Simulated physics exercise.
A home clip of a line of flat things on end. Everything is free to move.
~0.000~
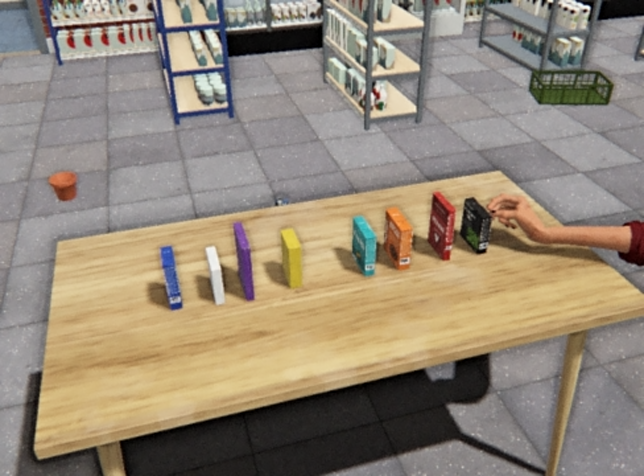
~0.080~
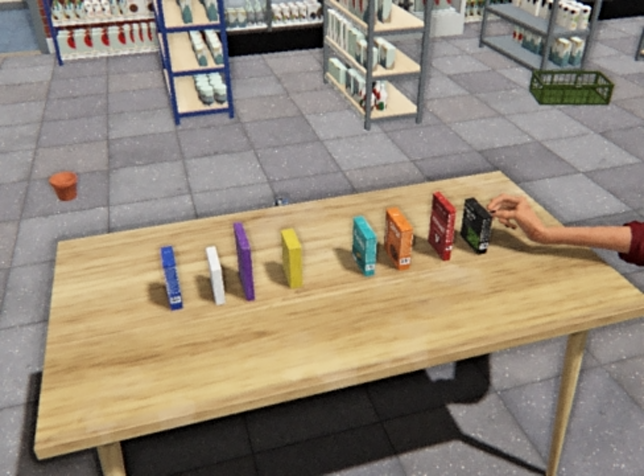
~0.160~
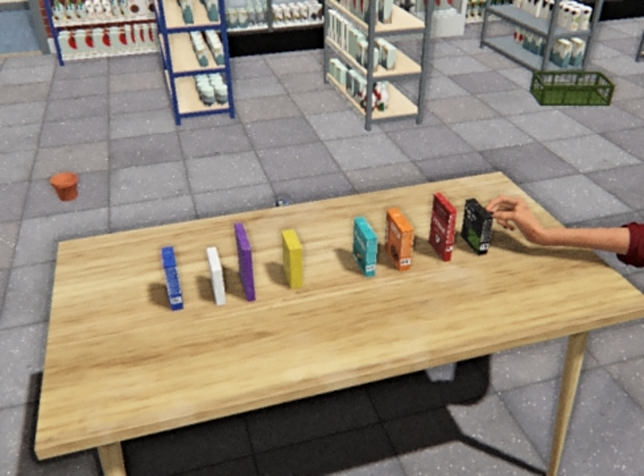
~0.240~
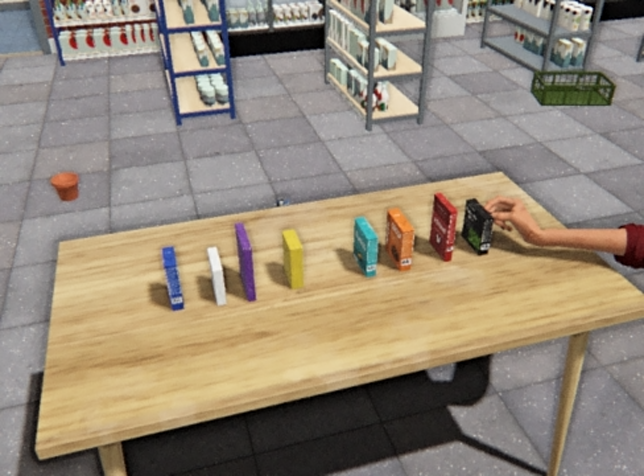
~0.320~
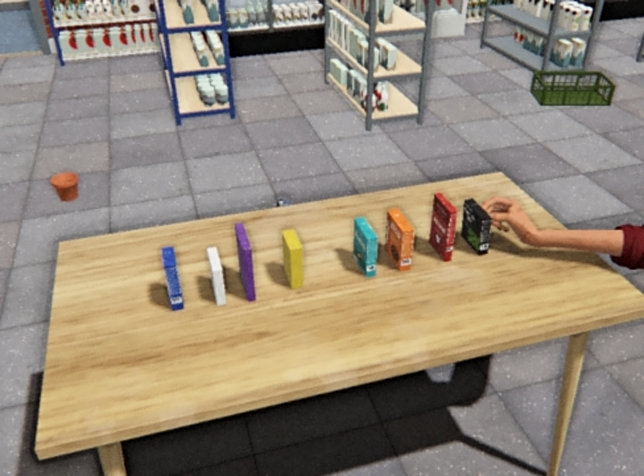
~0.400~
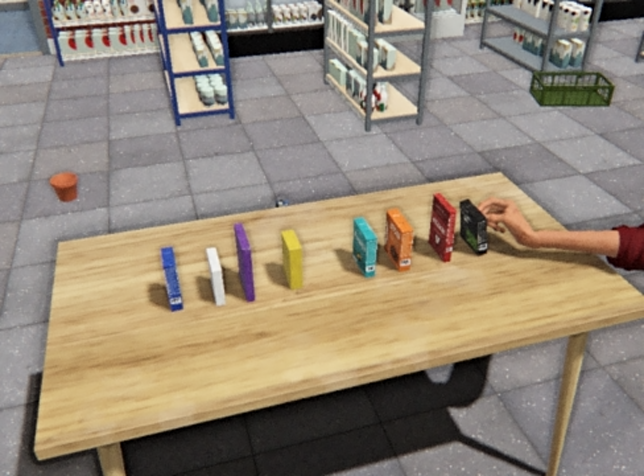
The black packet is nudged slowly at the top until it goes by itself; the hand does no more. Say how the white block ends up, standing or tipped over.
The white block stays upright.
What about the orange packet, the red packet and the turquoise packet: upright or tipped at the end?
The orange packet topples; the red packet tips over; the turquoise packet falls over.
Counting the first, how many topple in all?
4 of them.
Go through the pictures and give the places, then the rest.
In the first picture, white block (216, 276); purple board (244, 262).
In the second picture, turquoise packet (364, 246); red packet (442, 226).
In the third picture, yellow board (293, 259); purple board (245, 262).
In the fourth picture, orange packet (399, 240); turquoise packet (365, 247).
In the fifth picture, black packet 3° over; red packet (443, 227); yellow board (293, 259).
In the sixth picture, black packet 9° over; white block (216, 277); purple board (245, 263).
By 0.80 s, black packet 57° over; red packet tilted by 18°.
By 1.00 s, black packet 77° over; red packet tilted by 65°; orange packet tilted by 41°; turquoise packet tilted by 17°.
By 1.10 s, black packet 78° over; red packet on its side; turquoise packet on its side; orange packet tilted by 71°.
When it is over (1.6 s), lying over on the table, orange packet, turquoise packet and red packet; the other 3 as before. End places, in pixels of the last picture, white block near (216, 277).
